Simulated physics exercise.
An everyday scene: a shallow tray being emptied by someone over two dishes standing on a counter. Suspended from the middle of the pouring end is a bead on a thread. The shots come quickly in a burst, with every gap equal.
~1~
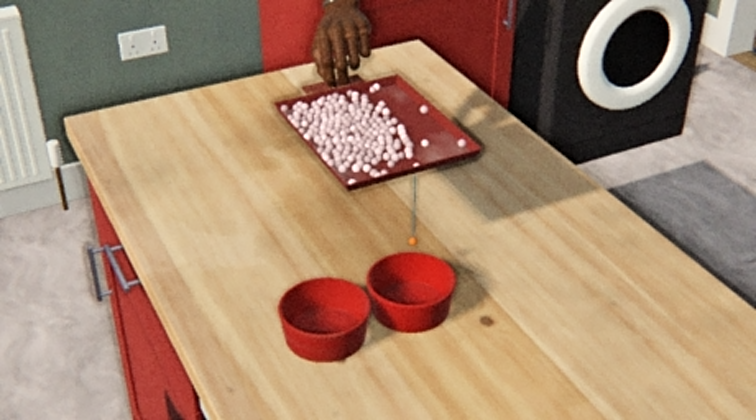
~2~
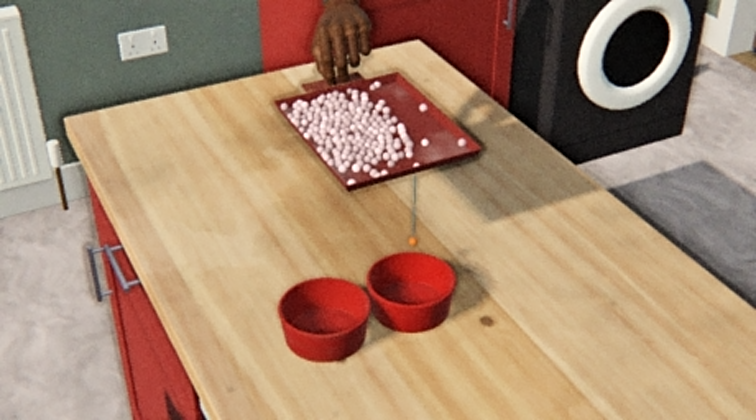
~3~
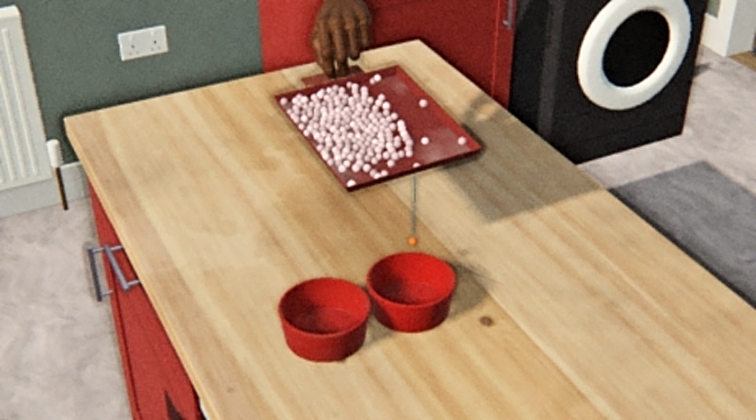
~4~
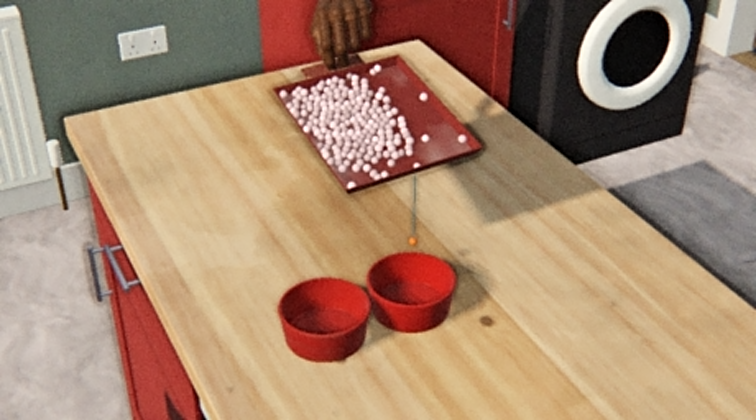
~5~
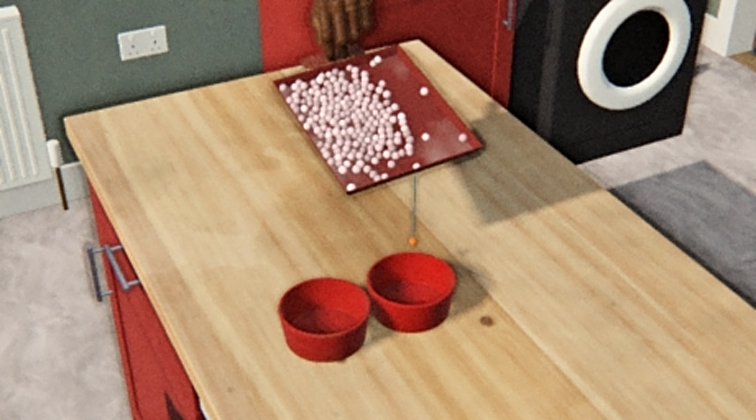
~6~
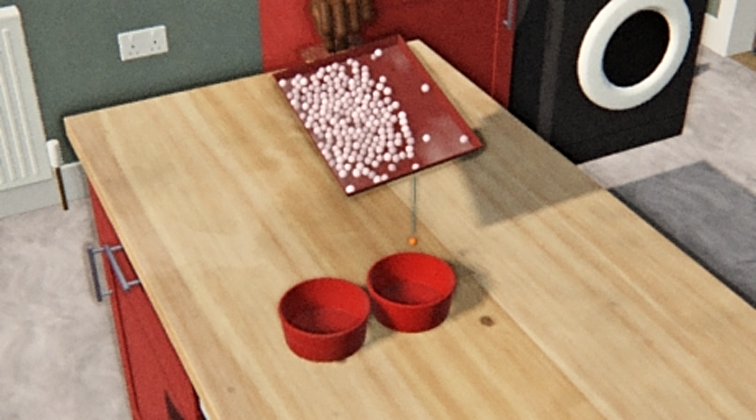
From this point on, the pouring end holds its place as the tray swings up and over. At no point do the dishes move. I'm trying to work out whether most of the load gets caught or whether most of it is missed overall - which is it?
Most of it gets caught.
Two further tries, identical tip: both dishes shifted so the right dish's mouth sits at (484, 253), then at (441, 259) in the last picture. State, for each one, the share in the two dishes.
In order: 60 percent and 90 percent.
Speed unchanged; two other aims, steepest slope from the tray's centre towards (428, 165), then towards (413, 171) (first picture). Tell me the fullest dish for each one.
The first try: Right. The second: The right dish.
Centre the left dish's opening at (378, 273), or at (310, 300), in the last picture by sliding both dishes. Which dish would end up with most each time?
First place: The leftmost one; second place: The rightmost one.
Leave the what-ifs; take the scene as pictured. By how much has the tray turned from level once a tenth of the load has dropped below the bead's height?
Roughly 55 degrees of tilt.
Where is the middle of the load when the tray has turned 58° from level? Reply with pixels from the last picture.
(374, 196).
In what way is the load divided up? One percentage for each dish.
For the left dish 30 %, for the right dish 50 %.
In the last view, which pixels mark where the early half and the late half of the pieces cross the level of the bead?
The first part passes (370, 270); everything after passes (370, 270).
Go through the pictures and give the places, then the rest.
The first picture shows corners of the pouring end near (348, 182) and (476, 147), level; middle of the load near (354, 129), sugar pearls; left dish near (344, 344); right dish near (432, 315); bead on its thread near (414, 241).
The second picture shows corners of the pouring end near (348, 182) and (476, 147), level; middle of the load near (354, 128).
The third picture shows corners of the pouring end near (348, 184) and (476, 146), tipped barely, lowest at the left corner; middle of the load near (354, 125).
The fourth picture shows corners of the pouring end near (348, 186) and (477, 145), tipped a little, lowest at the left corner; middle of the load near (354, 120).
The fifth picture shows corners of the pouring end near (348, 188) and (477, 145), tipped a little, lowest at the left corner; middle of the load near (354, 117).
The sixth picture shows corners of the pouring end near (348, 190) and (477, 144), tipped clearly, lowest at the left corner; middle of the load near (356, 115), all but a few on the move; left dish near (344, 344); right dish near (432, 315).
Shortly afterwards, tray tipped steeply; near half on the tray; a little in the left dish; a little in the right dish; only a few outside both; near a quarter in the air.
Next, tray tipped right over; near a third in the left dish; near half in the right dish; a little outside both; only a few in the air.
Some moments later, tray tipped past a quarter turn; near a third in the left dish; near half in the right dish; near a quarter outside both.
In the end, tray tipped past a quarter turn; near a third in the left dish; near half in the right dish; near a quarter outside both.
